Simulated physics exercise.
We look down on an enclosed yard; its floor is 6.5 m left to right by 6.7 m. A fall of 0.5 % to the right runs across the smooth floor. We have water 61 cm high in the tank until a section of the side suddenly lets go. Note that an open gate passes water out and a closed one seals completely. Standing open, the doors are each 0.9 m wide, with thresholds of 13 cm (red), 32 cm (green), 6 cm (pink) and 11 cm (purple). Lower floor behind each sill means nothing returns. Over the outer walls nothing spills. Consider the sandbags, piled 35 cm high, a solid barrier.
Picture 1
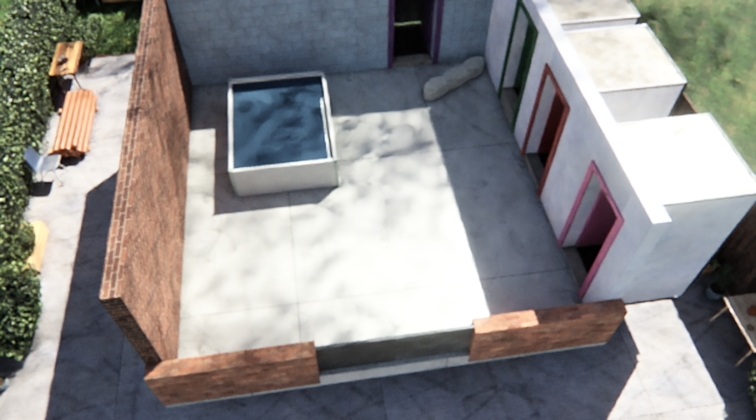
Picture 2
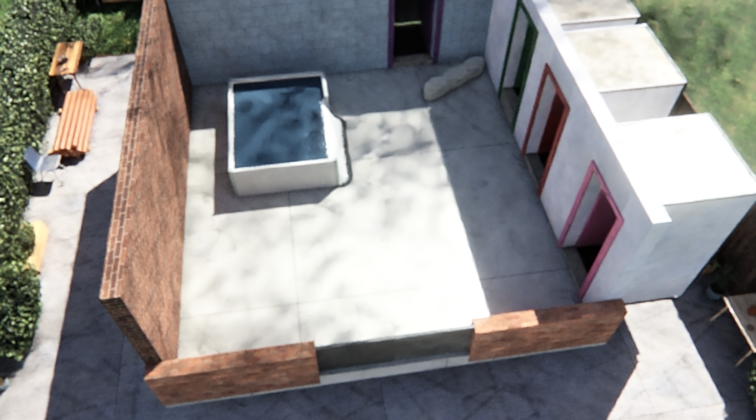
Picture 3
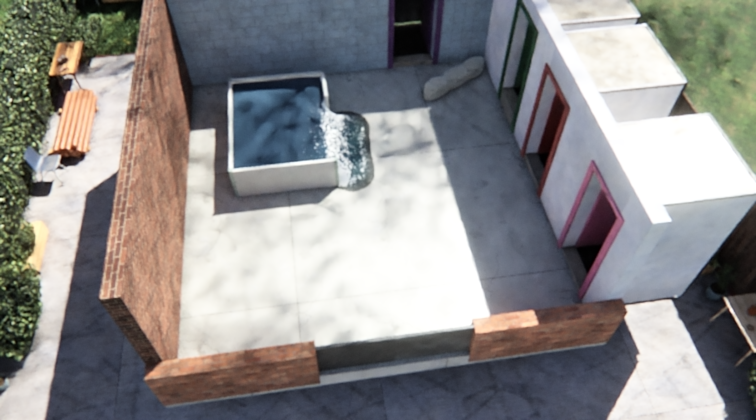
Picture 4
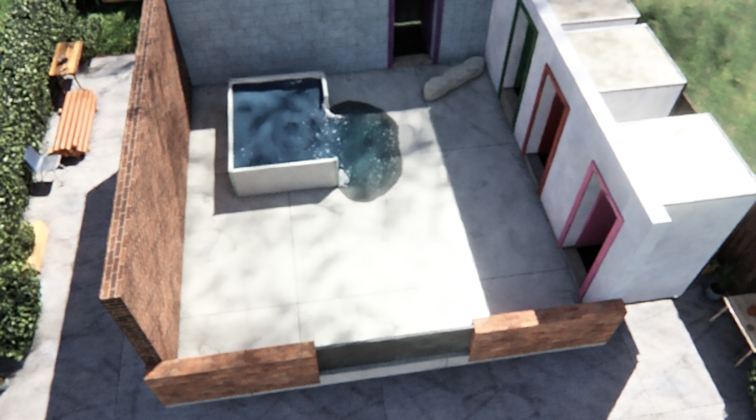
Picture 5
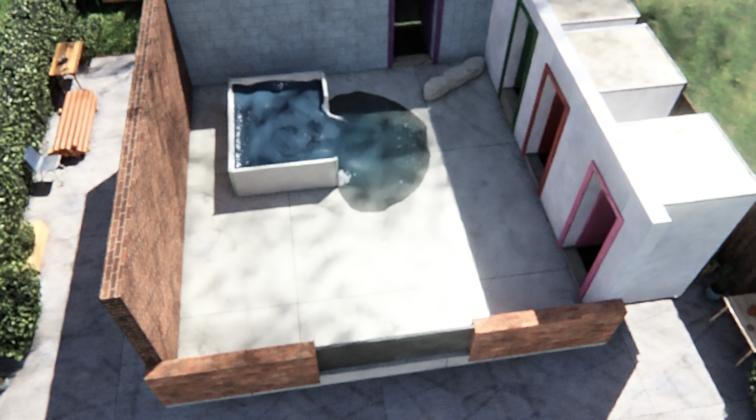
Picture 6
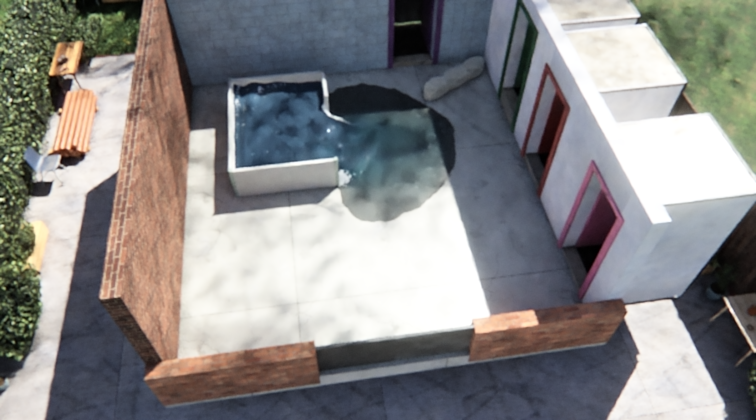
Water burst through the right side of a pale, square tank in a walled yard, foamed onto the floor, and spread in a widening, dark, rounded pool toward the open doorways on the right.
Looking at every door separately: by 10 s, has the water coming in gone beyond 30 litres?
Red door - it has. Green door - it has not. Pink door - it has. Purple door - it has not.
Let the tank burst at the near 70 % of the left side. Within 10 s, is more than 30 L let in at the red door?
Then: Red short of it.
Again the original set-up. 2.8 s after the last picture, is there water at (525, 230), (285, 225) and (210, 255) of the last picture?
First spot soaked, second bone dry, third bone dry.
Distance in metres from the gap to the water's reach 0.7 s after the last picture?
Around 3.8 metres.
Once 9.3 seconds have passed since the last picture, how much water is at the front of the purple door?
It's some 5.5 centimetres deep.
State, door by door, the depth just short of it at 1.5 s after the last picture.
Depths: Red door 27 cm, green door 30 cm, pink door 2 cm, purple door 10 cm.
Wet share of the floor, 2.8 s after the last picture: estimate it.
Around 50 per cent wet.
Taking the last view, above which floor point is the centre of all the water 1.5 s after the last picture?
Near (372, 147).
Then, 0.7 s after the last picture water covers 35 % of the floor and is deepest (30 cm) near (341, 164); red door 13 cm at the sill, 0 L in, green door 26 cm at the sill, 0 L in, pink door not reached, purple door 2 cm at the sill, 0 L in.
Then, 1.5 s after the last picture water covers 40 % of the floor and is deepest (30 cm) near (505, 127); red door 27 cm at the sill, 34 L in, green door 30 cm at the sill, 0 L in, pink door not reached, purple door 10 cm at the sill, 0 L in.
Then, 2.8 s after the last picture water covers 50 % of the floor and is deepest (28 cm) near (569, 316); red door 20 cm at the sill, 95 L in, green door 22 cm at the sill, 0 L in, pink door 11 cm at the sill, 18 L in, purple door 12 cm at the sill, 1 L in.
Then, 5.3 s after the last picture water covers 70 % of the floor and is deepest (16 cm) near (572, 295); red door 12 cm at the sill, 112 L in, green door 12 cm at the sill, 0 L in, pink door 13 cm at the sill, 64 L in, purple door 11 cm at the sill, 4 L in.
Then, 9.3 s after the last picture water covers 95 % of the floor and is deepest (11 cm) near (178, 381); red door 8 cm at the sill, 112 L in, green door 7 cm at the sill, 0 L in, pink door 11 cm at the sill, 144 L in, purple door 6 cm at the sill, 4 L in.
